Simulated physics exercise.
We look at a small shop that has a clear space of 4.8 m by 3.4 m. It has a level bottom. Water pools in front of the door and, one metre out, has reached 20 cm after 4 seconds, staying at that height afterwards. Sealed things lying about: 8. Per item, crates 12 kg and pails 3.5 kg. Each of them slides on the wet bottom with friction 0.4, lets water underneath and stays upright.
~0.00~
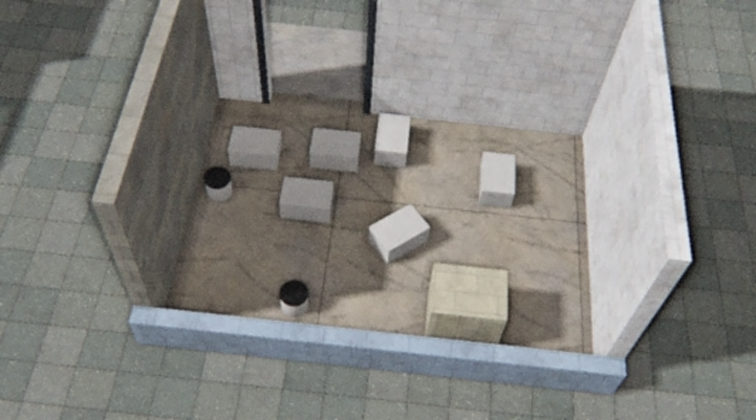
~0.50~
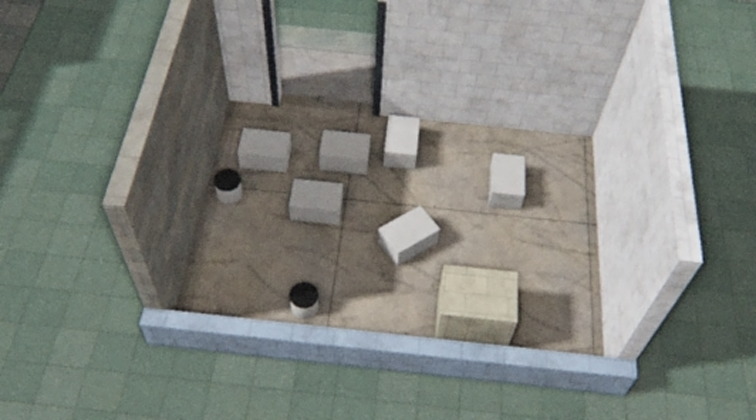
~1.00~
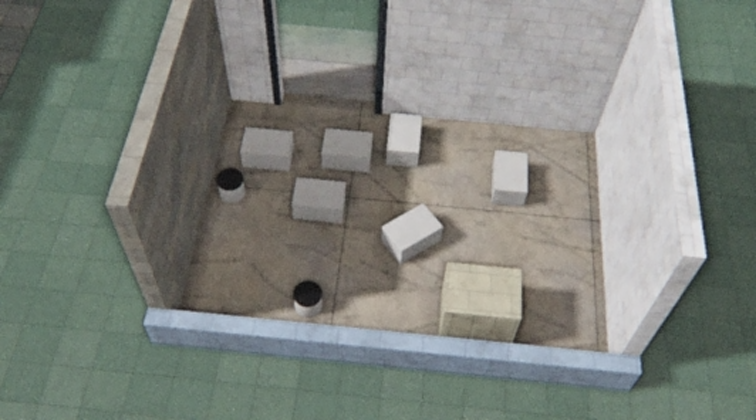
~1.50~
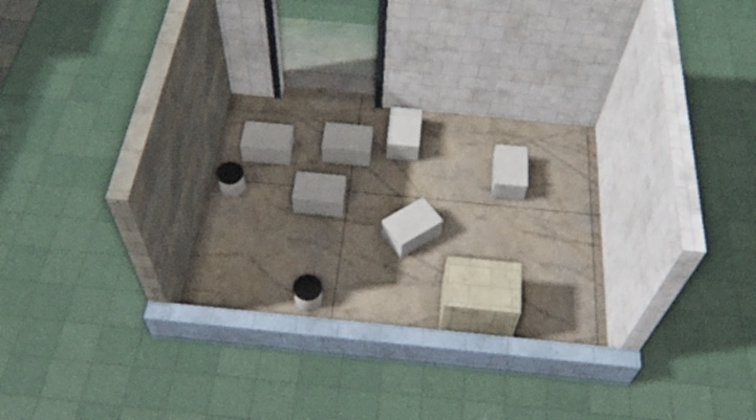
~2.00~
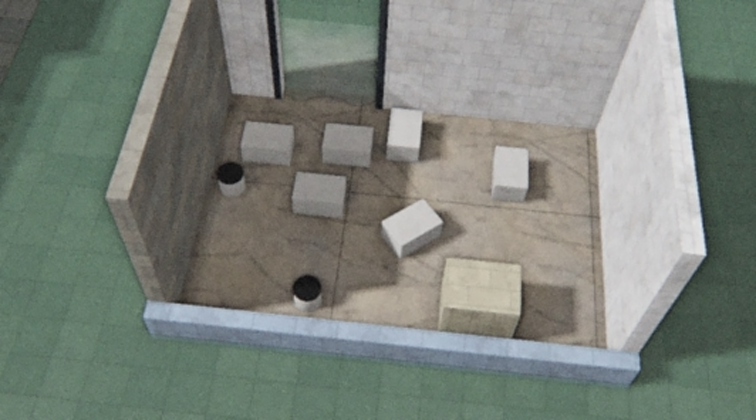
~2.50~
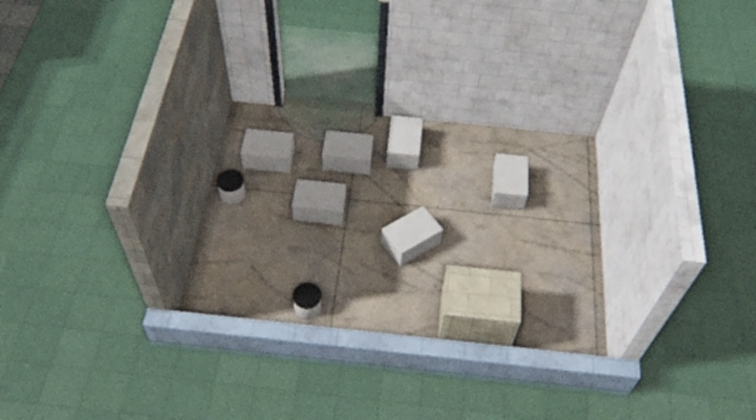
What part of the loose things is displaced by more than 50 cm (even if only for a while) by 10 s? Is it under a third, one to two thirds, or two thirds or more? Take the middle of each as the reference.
Two thirds or more.
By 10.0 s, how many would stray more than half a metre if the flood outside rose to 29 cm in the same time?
That would make 7 of them.
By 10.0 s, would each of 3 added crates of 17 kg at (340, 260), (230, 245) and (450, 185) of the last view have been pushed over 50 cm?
Beyond the limit; beyond the limit; within the limit.
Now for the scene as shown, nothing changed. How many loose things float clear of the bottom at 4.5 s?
Total: 0.
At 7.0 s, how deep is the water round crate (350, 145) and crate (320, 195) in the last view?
Close to 8 and 8 centimetres.
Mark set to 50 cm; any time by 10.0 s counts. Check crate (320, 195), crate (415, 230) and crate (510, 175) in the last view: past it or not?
In turn: Over, more, less.
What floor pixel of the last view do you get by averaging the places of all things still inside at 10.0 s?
At about (401, 266).
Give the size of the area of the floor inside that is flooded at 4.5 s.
Some 5.0 m2 of it.
After 3.5 s 0 of 8 are over 50 cm from their spots; 0 afloat.
After 4.5 s 1 of 8 are over 50 cm from their spots; 0 afloat.
After 7.0 s 5 of 8 are over 50 cm from their spots; 5 afloat.
After 10.0 s 6 of 8 are over 50 cm from their spots, and 6 have been at some point; 5 afloat.
